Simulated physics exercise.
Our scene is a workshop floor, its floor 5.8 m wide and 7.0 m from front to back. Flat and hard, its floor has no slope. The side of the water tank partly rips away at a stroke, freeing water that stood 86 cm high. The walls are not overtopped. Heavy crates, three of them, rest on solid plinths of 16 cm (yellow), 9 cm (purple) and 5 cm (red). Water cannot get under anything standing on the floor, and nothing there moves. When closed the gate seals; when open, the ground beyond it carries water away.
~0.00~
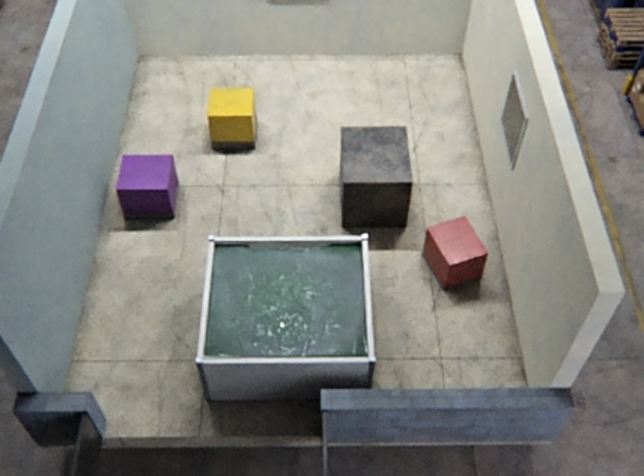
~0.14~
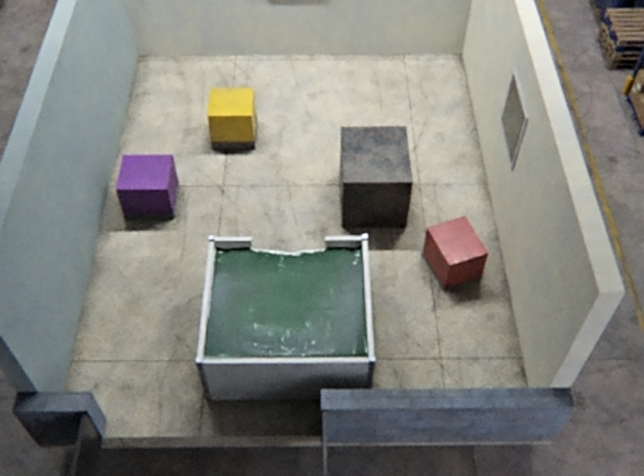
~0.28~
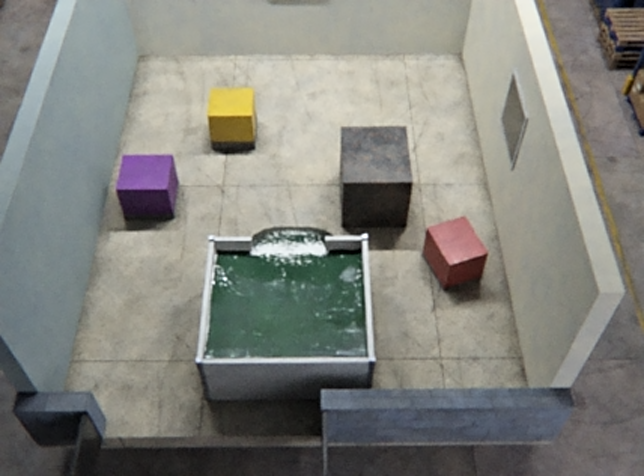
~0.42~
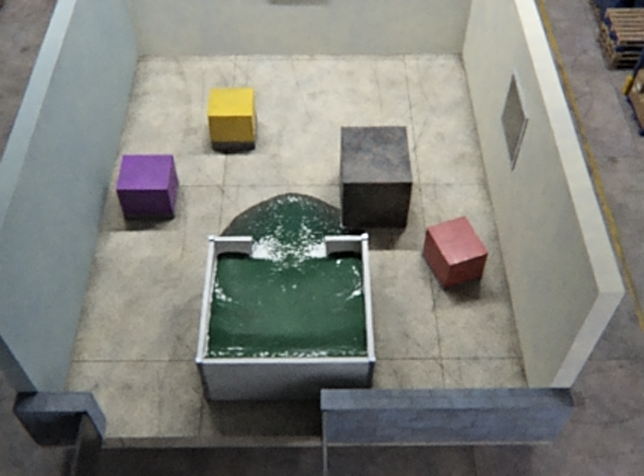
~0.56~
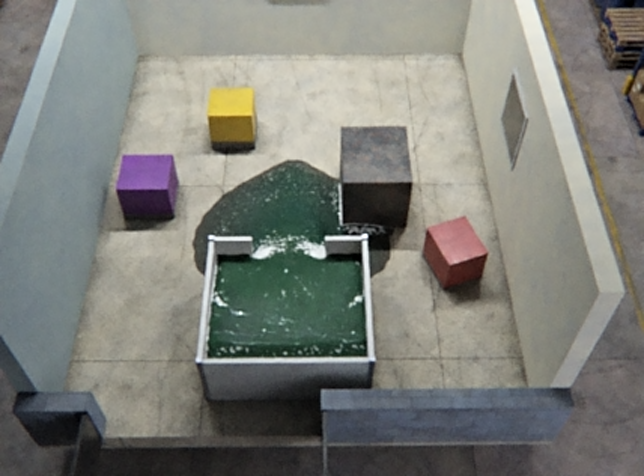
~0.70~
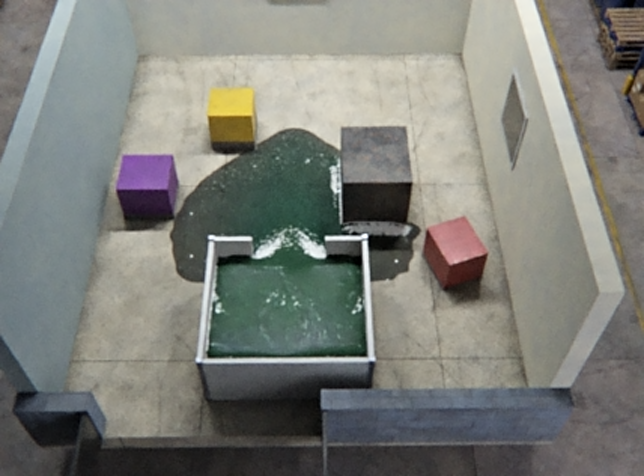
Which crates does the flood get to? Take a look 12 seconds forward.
The yellow crate gets wet; the purple crate gets wet; the red crate gets wet.
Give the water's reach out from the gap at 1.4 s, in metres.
About 5.0 m.
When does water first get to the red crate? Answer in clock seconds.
Red 0.8 s.
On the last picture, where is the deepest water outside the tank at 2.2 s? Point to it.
Near (290, 58).
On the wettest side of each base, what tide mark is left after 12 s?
Topping out, yellow sees 32, purple sees 19 and red sees 17, all in cm.
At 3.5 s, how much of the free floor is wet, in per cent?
Wet share: About 65 %.
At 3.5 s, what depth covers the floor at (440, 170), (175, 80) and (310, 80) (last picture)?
Depths: About 1, 19 and 10 centimetres.
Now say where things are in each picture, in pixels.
Still water, 86 cm deep, in the water tank at (287, 299), in the first frame.
Water pours out at (290, 267) and has run 0.6 m, to (328, 268); deepest outside 48 cm, 86 cm at the water tank's back, in the second frame.
The front is at (319, 234), 0.9 m from the gap at (290, 270); 1.0 m2 of floor is under water; 85 cm left at the back of the water tank, in the third frame.
Water pours out at (290, 270) and has run 1.6 m, to (299, 197); deepest outside 51 cm, 79 cm at the water tank's back, in the fourth frame.
The front is at (299, 165), 2.2 m from the gap at (290, 271); 3.9 m2 of floor is under water; 72 cm left at the back of the water tank, in the fifth frame.
The front is at (300, 133), 2.9 m from the gap at (290, 270); 5.9 m2 of floor is under water; 74 cm left at the back of the water tank, in the sixth frame.
After 1.4 s water covers 35 % of the floor and is deepest (42 cm) near (285, 272); yellow plinth reached, purple plinth reached, red plinth reached.
After 2.2 s water covers 50 % of the floor and is deepest (39 cm) near (290, 58); yellow plinth reached, purple plinth reached, red plinth reached.
After 3.5 s water covers 65 % of the floor and is deepest (29 cm) near (140, 99); yellow plinth reached, purple plinth reached, red plinth reached.
After 7.0 s water covers 95 % of the floor and is deepest (16 cm) near (432, 57); yellow plinth reached, purple plinth reached, red plinth reached.
After 12.0 s water covers 100 % of the floor and is deepest (12 cm) near (448, 240); highest at the yellow plinth 32 cm, highest at the purple plinth 19 cm, highest at the red plinth 17 cm.
